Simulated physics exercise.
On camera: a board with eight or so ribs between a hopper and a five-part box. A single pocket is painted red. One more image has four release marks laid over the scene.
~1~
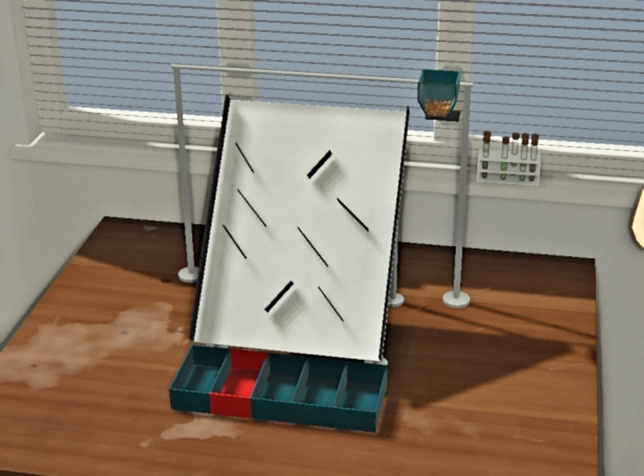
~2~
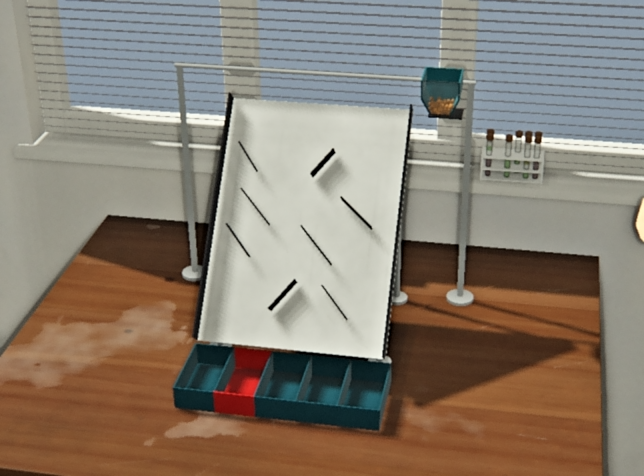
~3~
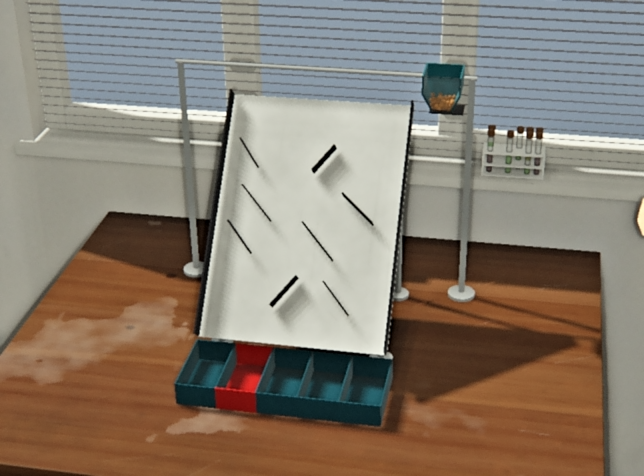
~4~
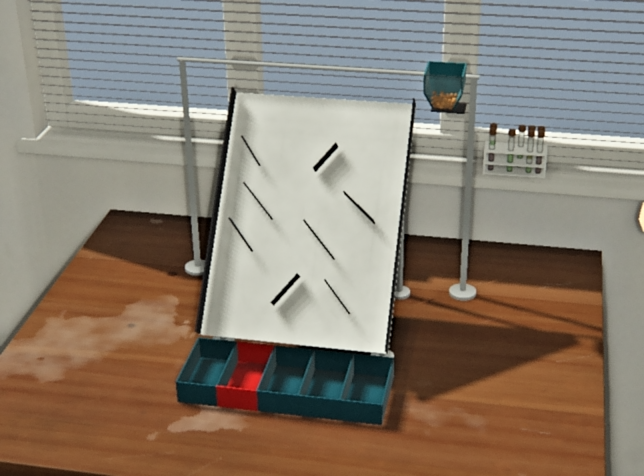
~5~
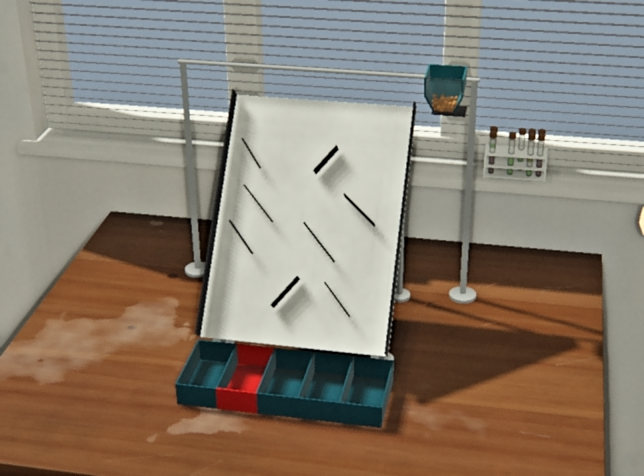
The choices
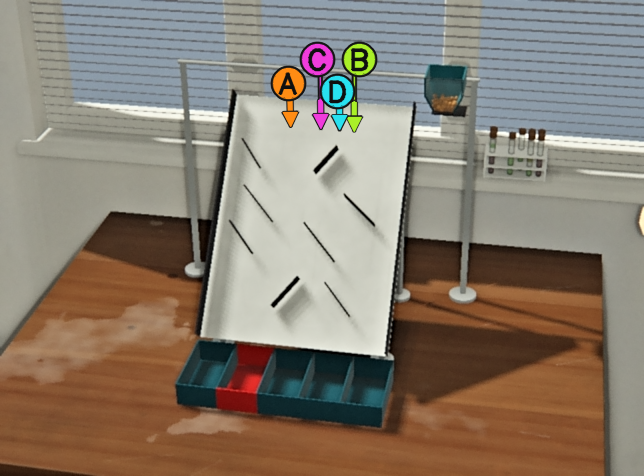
A white board with slanted ribs stands still above a teal box with one red pocket.
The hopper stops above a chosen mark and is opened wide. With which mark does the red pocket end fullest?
C.
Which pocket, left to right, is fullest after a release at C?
It is the second one.
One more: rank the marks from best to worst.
Best to worst: C, A, D, B.
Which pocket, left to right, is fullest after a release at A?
It is the second one.
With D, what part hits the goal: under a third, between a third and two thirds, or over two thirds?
Mark D gives between a third and two thirds.
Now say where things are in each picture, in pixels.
In the first picture, hopper (438, 107), roasted chickpeas, door shut.
In the second picture, ribs (239, 141) to (255, 168), (310, 174) to (334, 148), (241, 188) to (267, 222).
In the third picture, ribs (342, 192) to (372, 222), (227, 220) to (249, 251), (302, 221) to (331, 259).
In the fourth picture, ribs (271, 303) to (298, 273), (324, 279) to (348, 312).
In the fifth picture, red pocket (237, 399), number 2 of 5 from the left.
On the marked copy, mark A meets the board at (290, 121); mark B meets the board at (354, 125); mark C meets the board at (320, 123); mark D meets the board at (339, 124).
Choosing A, roughly two thirds in the red pocket, roughly a third in other pockets.
Choosing B, about a tenth in the red pocket, the larger part in other pockets.
Choosing C, the larger part in the red pocket, roughly a quarter in other pockets.
Choosing D, roughly half in the red pocket, roughly half in other pockets.
